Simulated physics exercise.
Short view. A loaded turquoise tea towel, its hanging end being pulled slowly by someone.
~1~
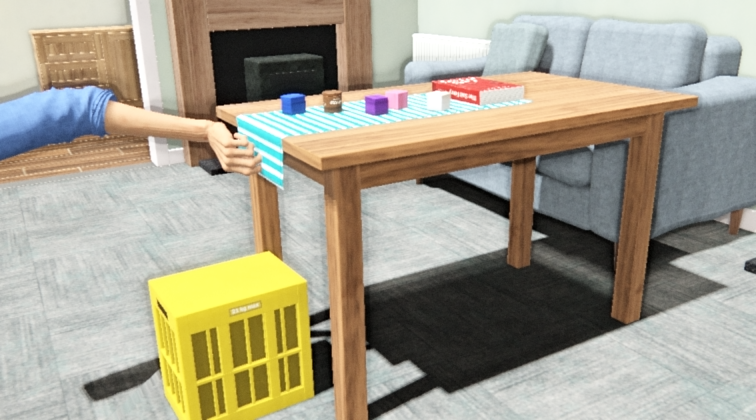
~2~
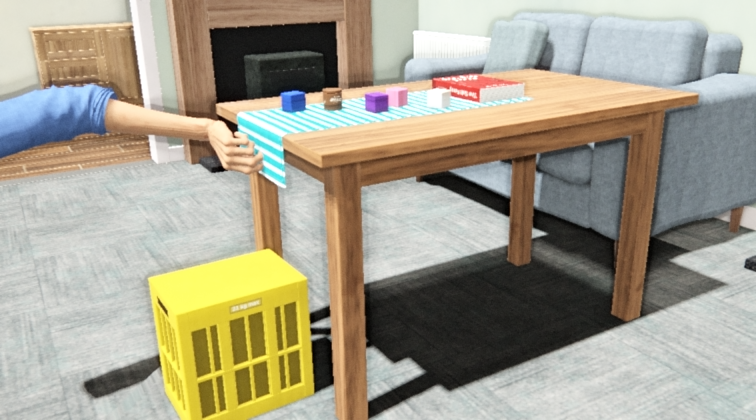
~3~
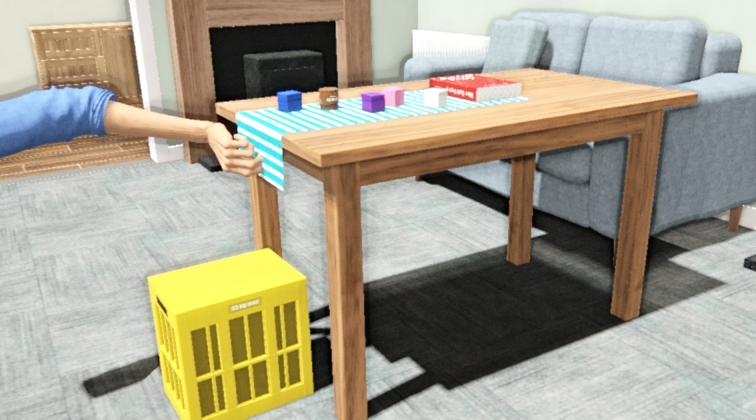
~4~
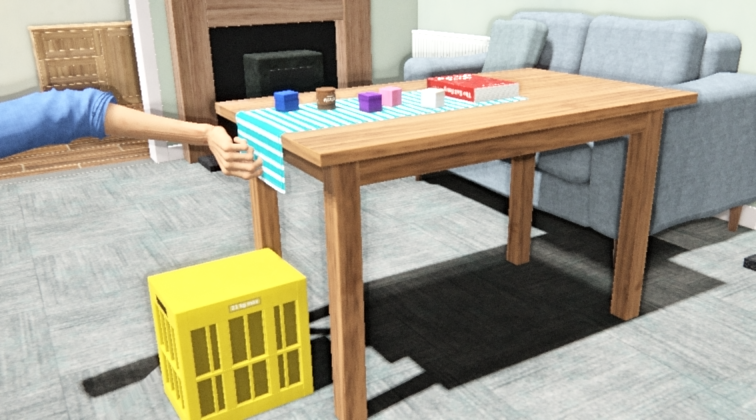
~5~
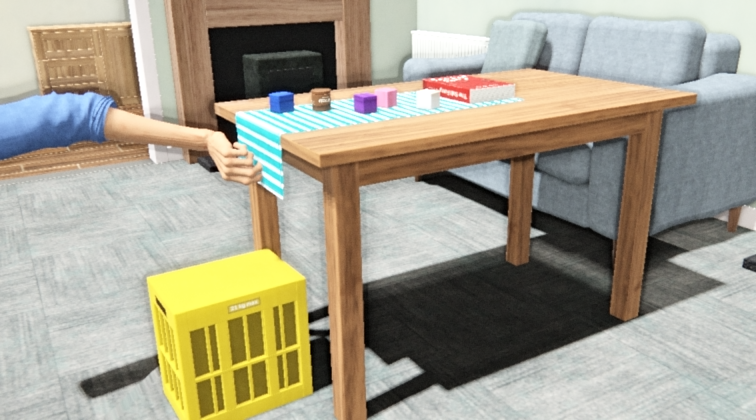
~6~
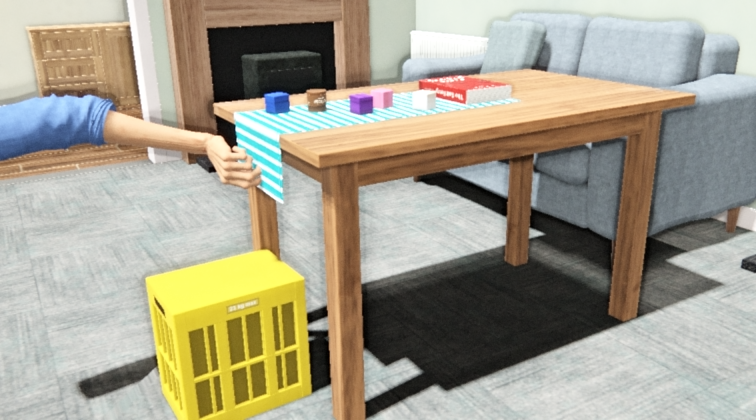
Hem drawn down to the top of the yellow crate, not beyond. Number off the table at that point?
I expect the number going over to be two.
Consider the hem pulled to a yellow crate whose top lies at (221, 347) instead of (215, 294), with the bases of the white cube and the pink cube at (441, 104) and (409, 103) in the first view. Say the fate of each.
The white cube stays aboard, and the pink cube stays aboard.
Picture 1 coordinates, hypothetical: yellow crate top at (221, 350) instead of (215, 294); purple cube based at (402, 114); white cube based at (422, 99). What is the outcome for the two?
Result: Purple cube gone, white cube still there.
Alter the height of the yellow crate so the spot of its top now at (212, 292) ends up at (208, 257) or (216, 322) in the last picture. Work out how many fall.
Then 1, then 3.
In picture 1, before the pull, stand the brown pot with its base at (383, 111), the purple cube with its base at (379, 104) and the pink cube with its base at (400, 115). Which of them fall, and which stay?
For the brown pot it's staying, for the purple cube it's staying, for the pink cube it's staying.
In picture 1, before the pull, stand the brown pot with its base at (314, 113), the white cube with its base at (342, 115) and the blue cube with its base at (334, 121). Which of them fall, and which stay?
Here's what happens: The brown pot leaves its perch, the white cube leaves its perch, the blue cube leaves its perch.
Soon after, hem near (262, 229); blue cube gone.
After that, hem near (263, 258); blue cube gone.
And then, hem on the crate; blue cube and brown pot gone.
In the end, hem on the crate; blue cube and brown pot gone. The answer is two.
